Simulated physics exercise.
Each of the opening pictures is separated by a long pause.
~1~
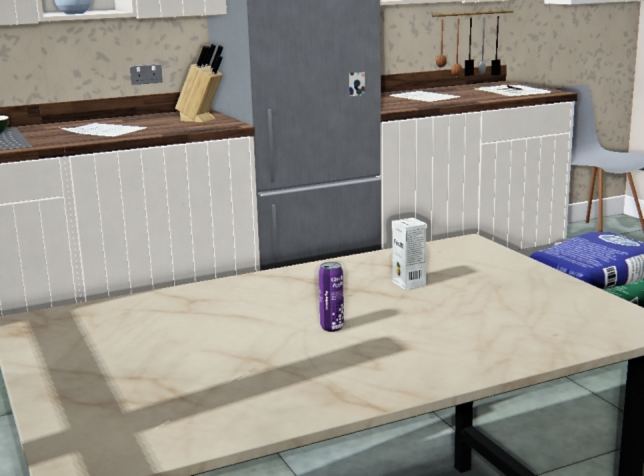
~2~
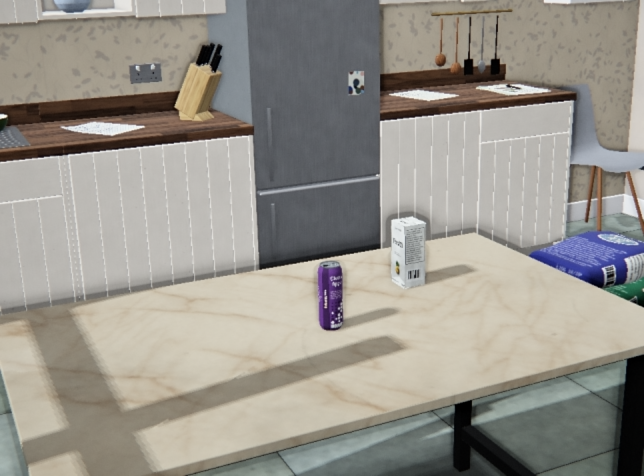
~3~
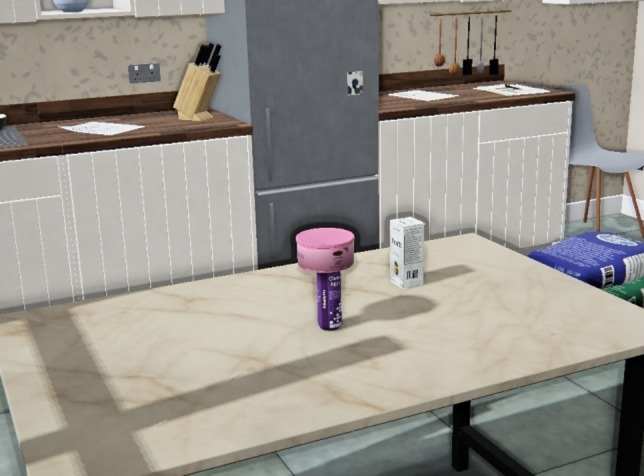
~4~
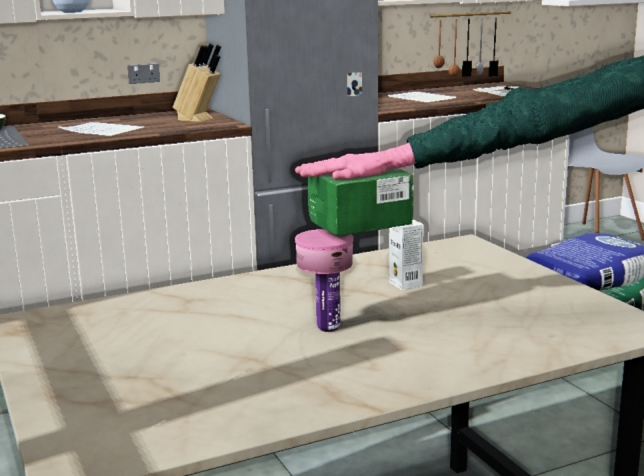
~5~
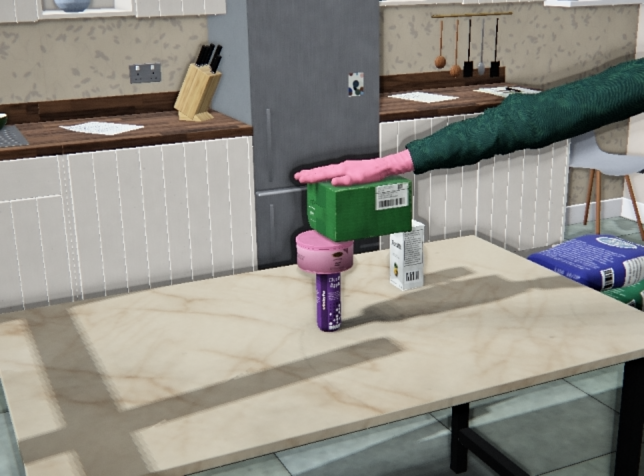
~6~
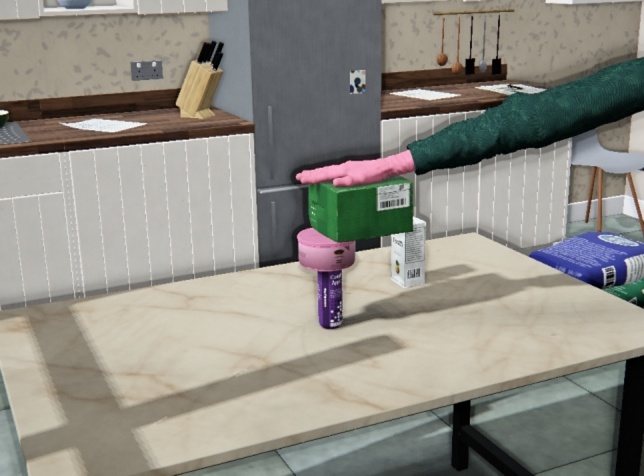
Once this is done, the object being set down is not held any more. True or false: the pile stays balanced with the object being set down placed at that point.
False.
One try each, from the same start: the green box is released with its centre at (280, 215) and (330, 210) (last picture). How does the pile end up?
So, in case one it falls over, and in case two it stays steady.
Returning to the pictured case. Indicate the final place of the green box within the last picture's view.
In the final view it sits at roughly (477, 272).
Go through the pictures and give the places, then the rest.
In the first picture, the last thing is not in view yet; white carton (409, 253).
In the second picture, the last thing is not in view yet.
In the third picture, the last thing is not in view yet; purple can (329, 296).
In the fourth picture, still above its spot; green box (360, 198); white carton (406, 254).
In the fifth picture, still above its spot; green box (359, 204); pink tub (325, 251).
In the sixth picture, set down, still held; green box (360, 205); purple can (330, 295).
Then, 0.40 s later than the last frame, green box now fallen; pink tub tilted by 62°.
Then, 0.50 s later than the last frame, pink tub now fallen.
Then, 0.60 s later than the last frame, things are still on the move.
Then, 1.00 s later than the last frame, green box resting near (477, 272).
When it is over, fallen, pink tub and green box; the other 2 as before. End places, in pixels of the last picture, green box near (477, 272). The pile gives way.
